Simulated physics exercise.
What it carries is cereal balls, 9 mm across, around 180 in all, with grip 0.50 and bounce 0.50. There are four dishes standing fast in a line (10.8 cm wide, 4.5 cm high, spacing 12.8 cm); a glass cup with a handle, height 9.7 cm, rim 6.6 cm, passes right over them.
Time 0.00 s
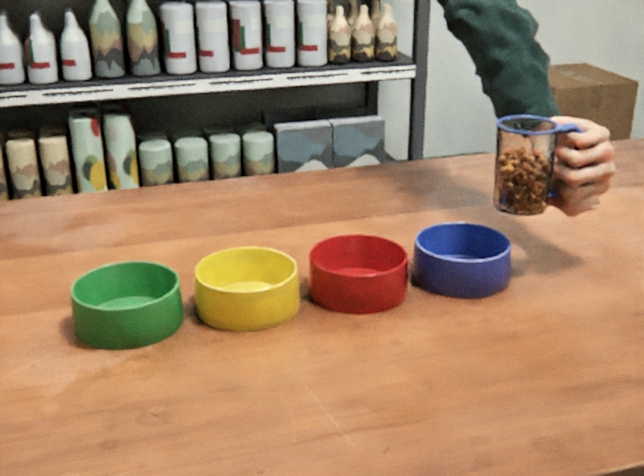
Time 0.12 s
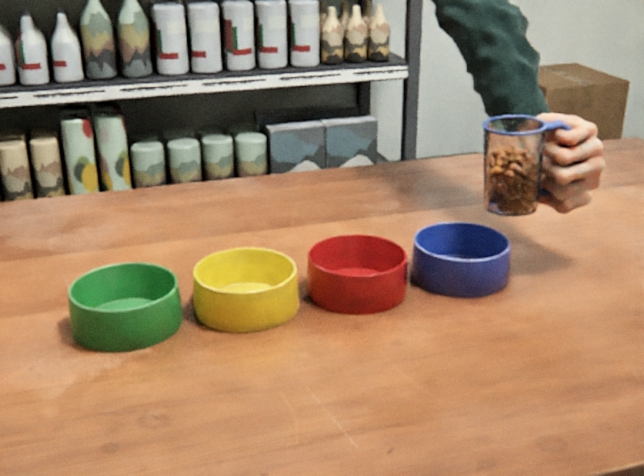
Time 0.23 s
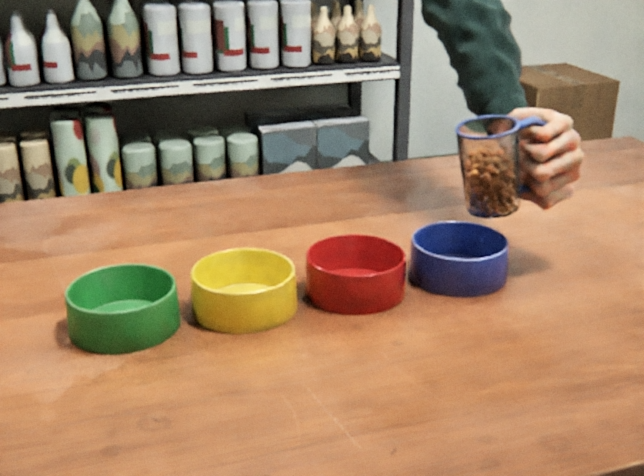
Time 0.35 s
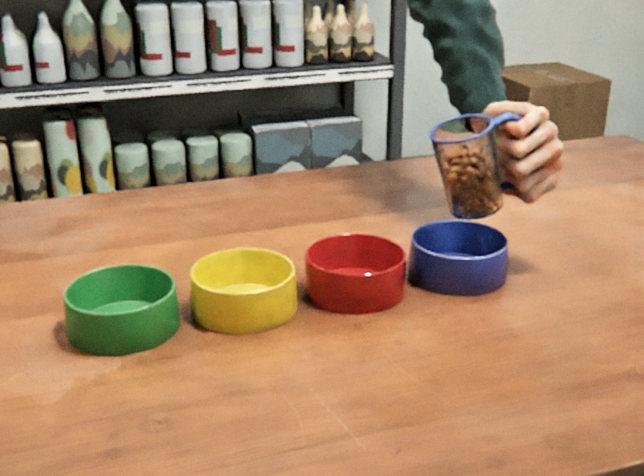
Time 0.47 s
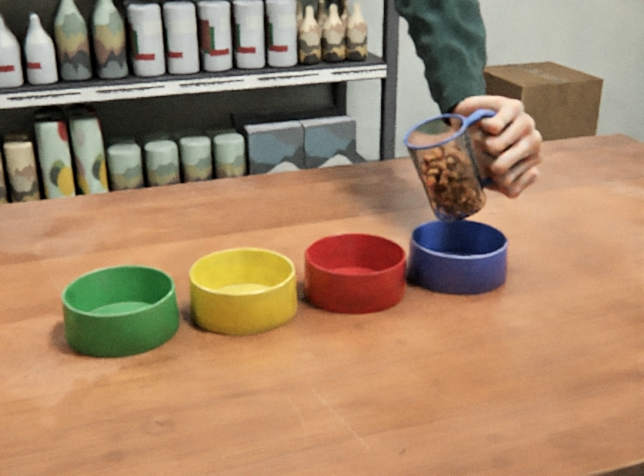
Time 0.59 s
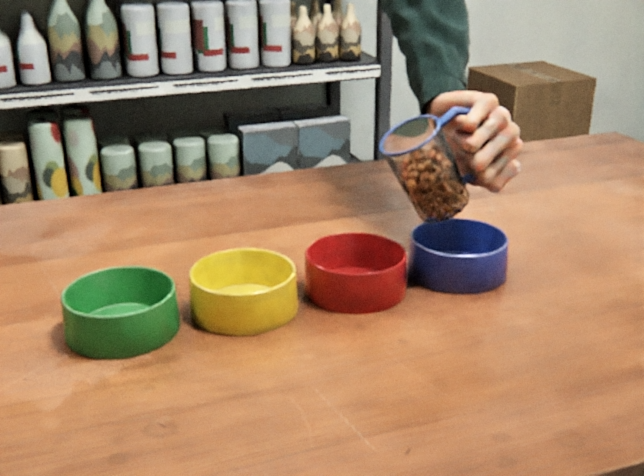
A hand holding a clear cup of small brown pieces moved left above a wooden table, tilting the cup leftward as it passed over the blue dish, beside red, yellow and green ones.
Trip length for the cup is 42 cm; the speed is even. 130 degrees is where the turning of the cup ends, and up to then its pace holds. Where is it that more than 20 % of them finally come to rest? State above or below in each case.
Red dish: Gets a fifth at most. Blue dish: Gets a fifth at most. Green dish: Gets more than a fifth. Yellow dish: Gets a fifth at most. Counter: Gets a fifth at most.
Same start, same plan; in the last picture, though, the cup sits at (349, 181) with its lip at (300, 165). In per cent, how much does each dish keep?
Per cent kept: Red 0; blue 0; green 100; yellow 0.
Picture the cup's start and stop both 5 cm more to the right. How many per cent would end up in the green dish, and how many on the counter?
In that case the green dish gets 100 and the counter 0.
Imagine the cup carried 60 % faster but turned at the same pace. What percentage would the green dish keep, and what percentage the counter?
Result - green dish: 100; counter: 0.
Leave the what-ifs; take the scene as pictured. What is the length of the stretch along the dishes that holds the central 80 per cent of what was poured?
That stretch measures near 6 centimetres.
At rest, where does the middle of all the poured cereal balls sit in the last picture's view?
Resting centre estimate: Around (108, 318).
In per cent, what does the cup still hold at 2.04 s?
It works out to about 95 per cent of the load.
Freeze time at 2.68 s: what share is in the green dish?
I'd say close to 100 per cent at that point.
After 1.46 s, tilt 76 degrees; cup holds 100 %.
Then, at 2.04 s, tilt 107 degrees; cup holds 95 %, green 5 %.
After 2.68 s, tilt 130 degrees; cup holds 0 %, green 100 %.
At rest (3.1 s), red 0 %, blue 0 %, green 100 %, yellow 0 %, counter 0 %.
